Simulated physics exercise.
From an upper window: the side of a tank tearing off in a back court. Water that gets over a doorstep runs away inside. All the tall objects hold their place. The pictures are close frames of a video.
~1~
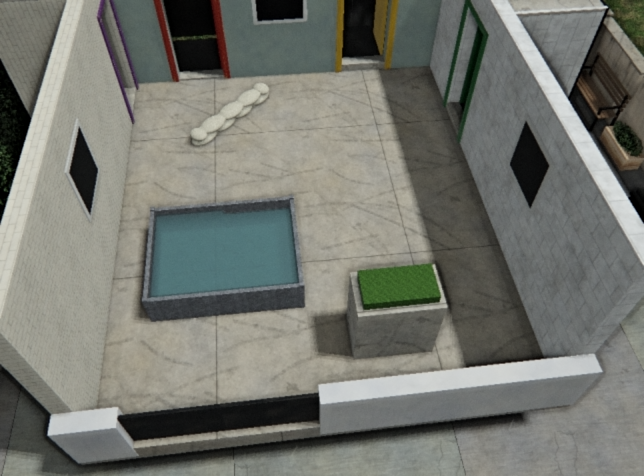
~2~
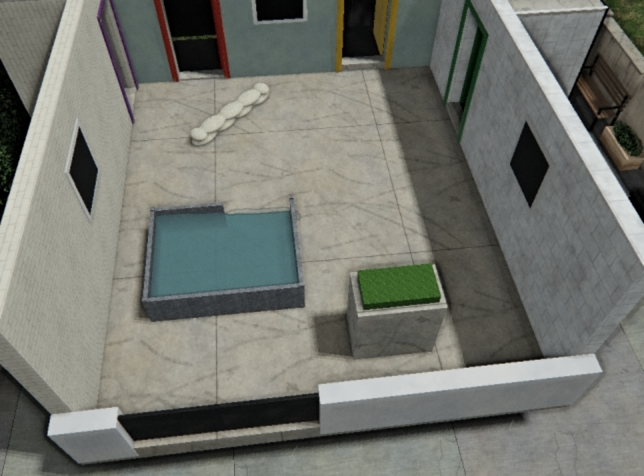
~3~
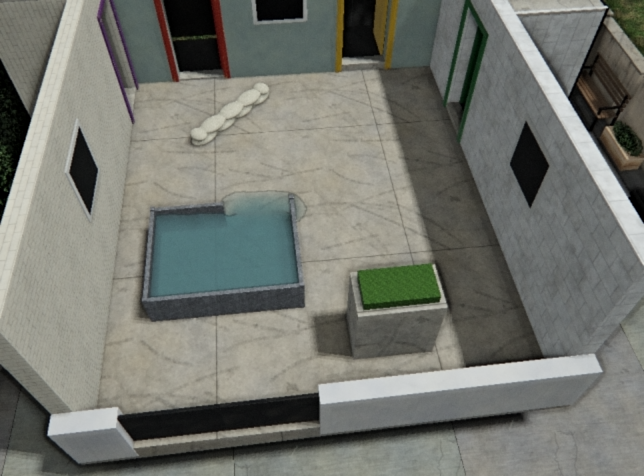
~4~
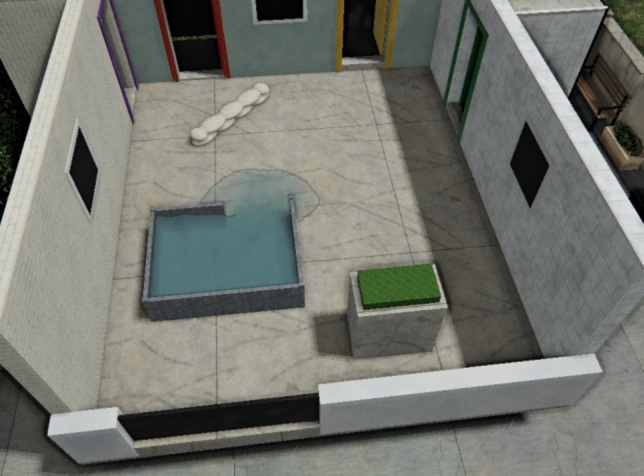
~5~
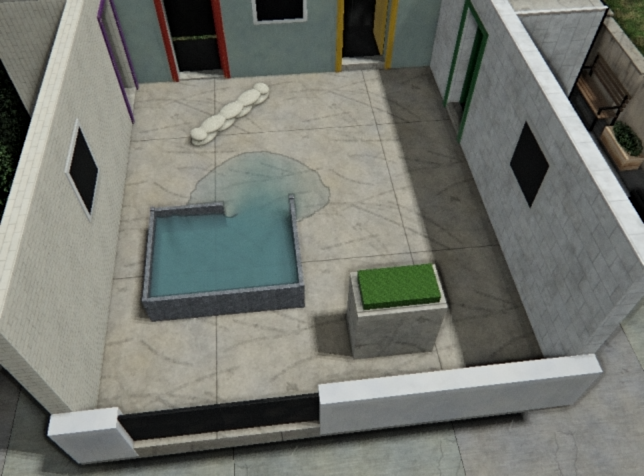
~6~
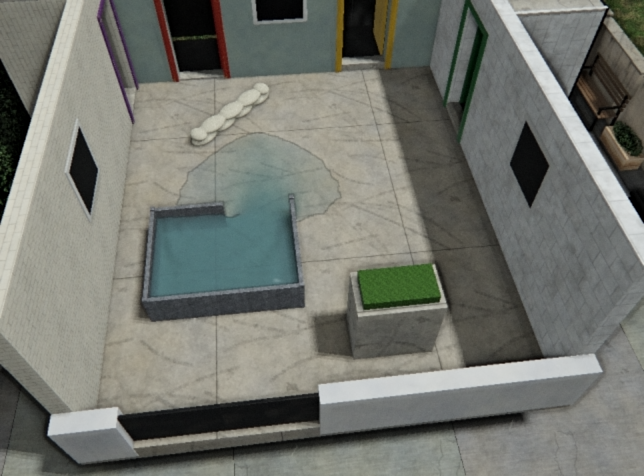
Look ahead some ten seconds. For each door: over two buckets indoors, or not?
In the end: The purple door holds within the limit; the red door holds within the limit; the green door holds within the limit; the yellow door holds within the limit.
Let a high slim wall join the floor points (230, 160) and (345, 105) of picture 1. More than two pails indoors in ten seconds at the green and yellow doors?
In short: Green door goes over; yellow door keeps below it.
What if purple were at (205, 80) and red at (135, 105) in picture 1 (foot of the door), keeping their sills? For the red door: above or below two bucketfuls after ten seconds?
My reading: The red one is under.
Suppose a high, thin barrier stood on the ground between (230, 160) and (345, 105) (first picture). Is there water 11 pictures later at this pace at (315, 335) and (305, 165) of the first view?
As listed: Clear, under water.
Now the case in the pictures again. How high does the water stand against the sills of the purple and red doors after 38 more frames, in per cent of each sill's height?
About 40 and 80 per cent.
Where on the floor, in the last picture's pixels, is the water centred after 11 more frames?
Near (256, 210).
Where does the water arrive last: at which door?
That is the door marked red.
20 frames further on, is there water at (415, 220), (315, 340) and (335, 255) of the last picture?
In turn: Free of water, dry, no water.
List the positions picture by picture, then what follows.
In the first picture, still water in the open tank at (224, 249).
In the second picture, the front is at a hidden place, out from the gap on the open tank's far side.
In the third picture, the front is at (296, 201), out from the gap on the open tank's far side.
In the fourth picture, water pours out on the open tank's far side and has run to (240, 174).
In the fifth picture, water pours out on the open tank's far side and has run to (242, 157).
In the sixth picture, the front is at (265, 137), out from the gap on the open tank's far side.
A moment on, water covers 20 % of the floor; the purple door not reached, the red door not reached, the green door not reached, the yellow door not reached.
Next, water covers 30 % of the floor; the purple door not reached, the red door not reached, the green door not reached, the yellow door wet at the sill, nothing in.
Then, water covers 40 % of the floor; the purple door wet at the sill, nothing in, the red door wet at the sill, nothing in, the green door wet at the sill, nothing in, the yellow door wet at the sill, nothing in.
Later, water covers 60 % of the floor; the purple door wet at the sill, nothing in, the red door wet at the sill, nothing in, the green door wet at the sill, nothing in, the yellow door wet at the sill, nothing in.
In the end, water covers 80 % of the floor; the purple door wet at the sill, nothing in, the red door wet at the sill, nothing in, the green door wet at the sill, nothing in, the yellow door wet at the sill, nothing in.
